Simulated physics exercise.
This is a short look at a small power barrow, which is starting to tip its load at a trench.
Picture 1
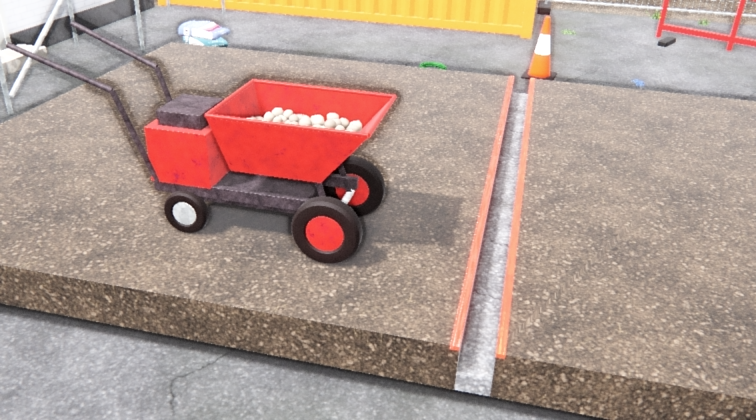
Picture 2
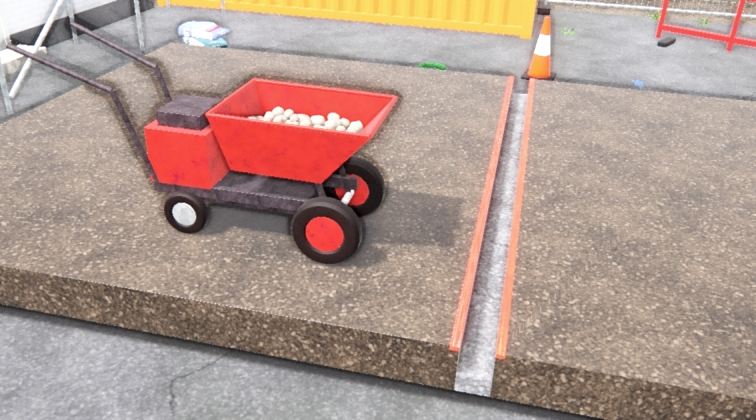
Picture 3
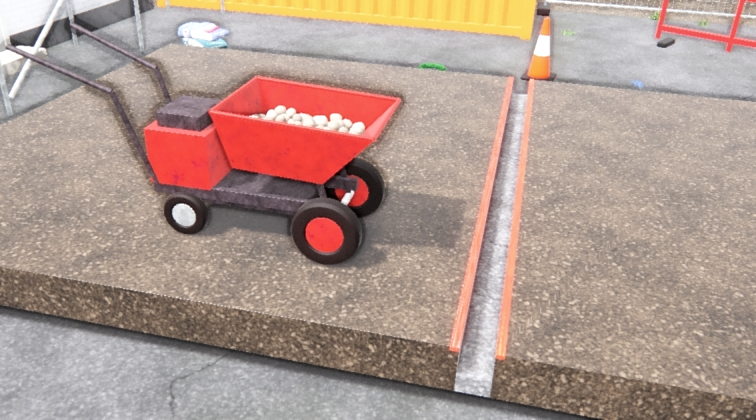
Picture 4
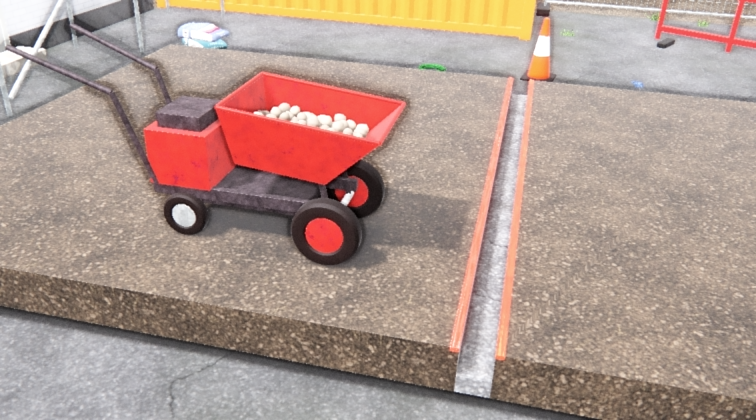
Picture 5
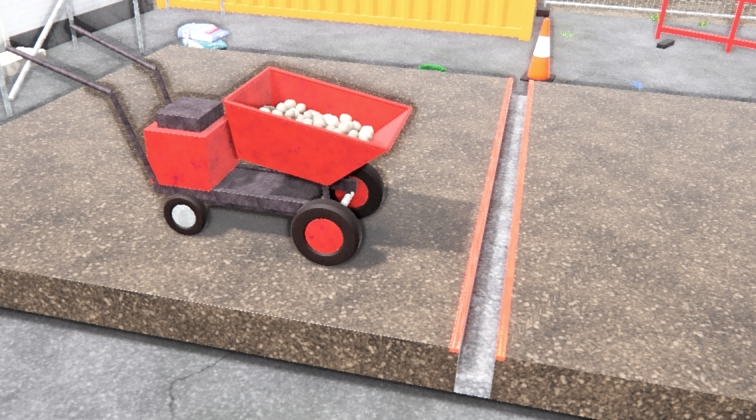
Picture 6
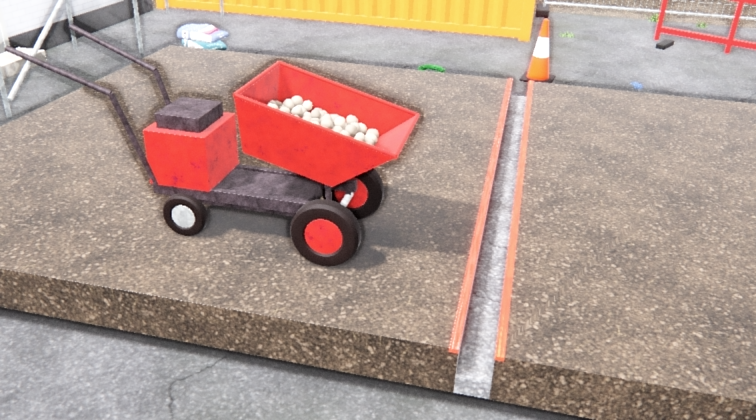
At first, a small red power barrow stands still on a brown speckled slab, its level skip full of pale pebbles, left of a narrow trench with orange edges. Then the skip slowly tilts forward to the right, its rear rising clearly, while the wheels stay put and the pebbles remain inside.
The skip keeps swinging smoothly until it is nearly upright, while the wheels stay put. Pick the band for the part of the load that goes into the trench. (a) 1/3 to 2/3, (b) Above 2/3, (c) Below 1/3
The answer is a.
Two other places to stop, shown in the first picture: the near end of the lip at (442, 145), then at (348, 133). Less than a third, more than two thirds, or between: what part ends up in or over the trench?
The first try: Below one third. The second: The middle third.
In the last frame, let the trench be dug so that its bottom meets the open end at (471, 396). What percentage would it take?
The share comes to around 70 percent.
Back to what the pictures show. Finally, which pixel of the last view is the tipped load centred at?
Roughly pixel (487, 263).
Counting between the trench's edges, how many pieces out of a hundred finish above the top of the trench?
Roughly 20 percent.
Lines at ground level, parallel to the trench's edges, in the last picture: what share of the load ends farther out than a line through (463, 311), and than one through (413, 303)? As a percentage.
Estimate: 70 % and 90 %, respectively.
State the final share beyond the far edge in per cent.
Close to 10 in a hundred.
Soon after the last picture, skip tipped steeply; all in the skip.
A little later, skip tipped right over; most in the skip; a small part short of the trench; a stray few in or heaped over the trench; a stray few falling.
Later still, skip tipped right over; a small part in the skip; about a quarter short of the trench; about half in or heaped over the trench; a small part beyond it.
By the end, skip tipped right over; a small part in the skip; about a quarter short of the trench; about half in or heaped over the trench; a small part beyond it.
